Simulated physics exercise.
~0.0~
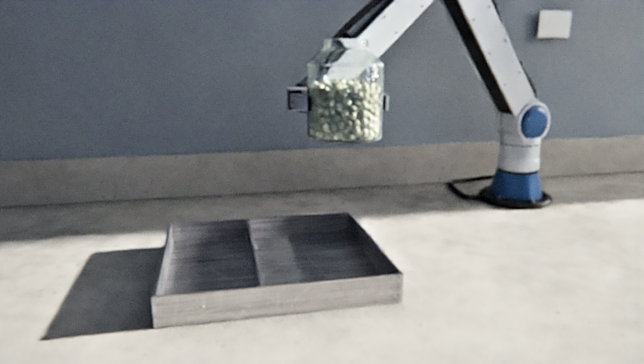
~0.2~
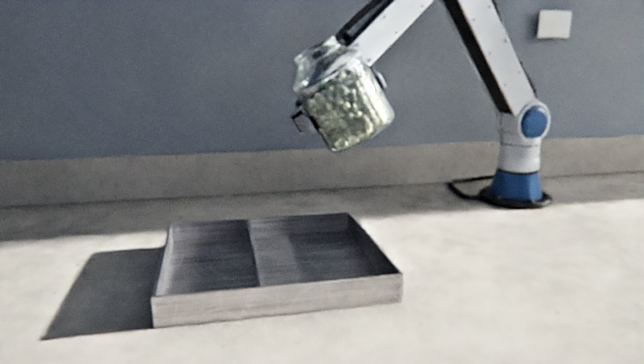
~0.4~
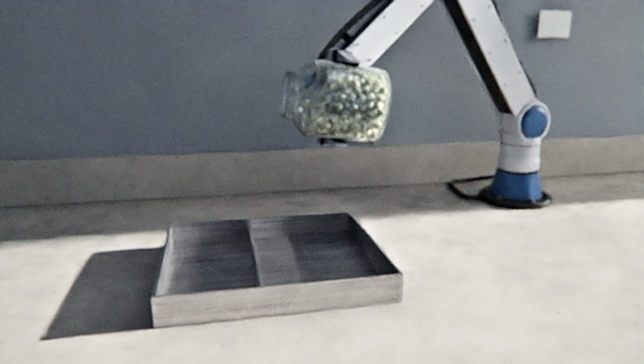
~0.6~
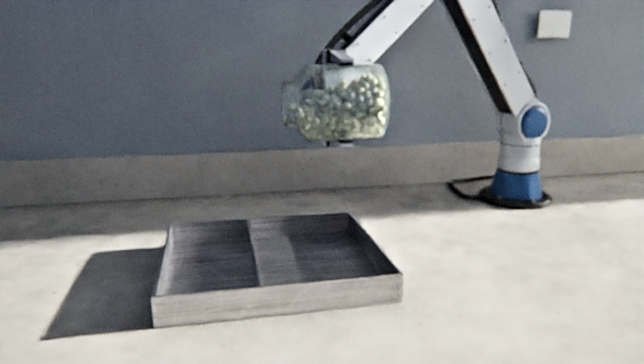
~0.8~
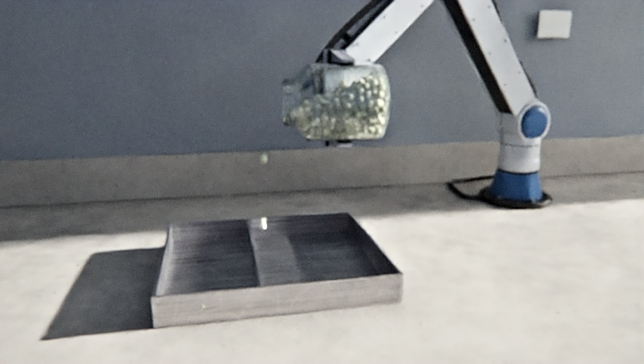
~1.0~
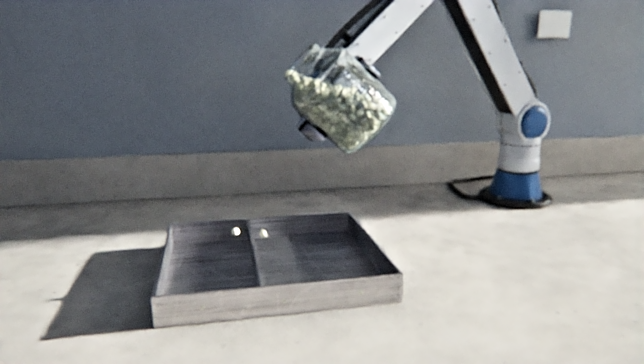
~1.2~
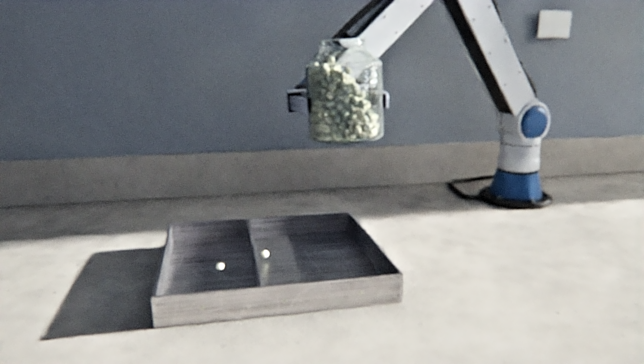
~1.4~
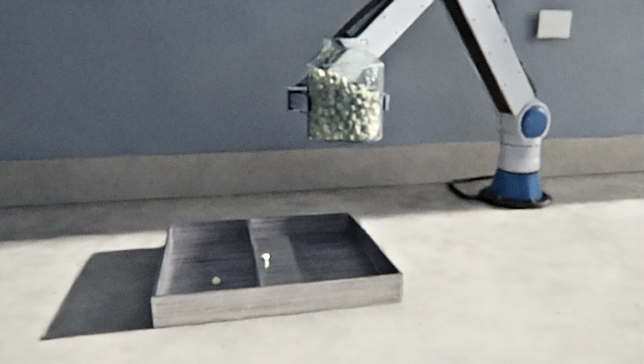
A white and dark robot arm with a blue base, standing at the right on a pale surface before a blue-grey wall, grips a clear jar of pale beads, seen from a fixed, slightly raised view. Below the jar sits a low grey tray, split by a cross wall. The arm tips the jar to the left until it lies on its side. Two beads drop into the tray as it tilts back. The jar ends upright and still nearly full, with one bead resting on each side of the divider.
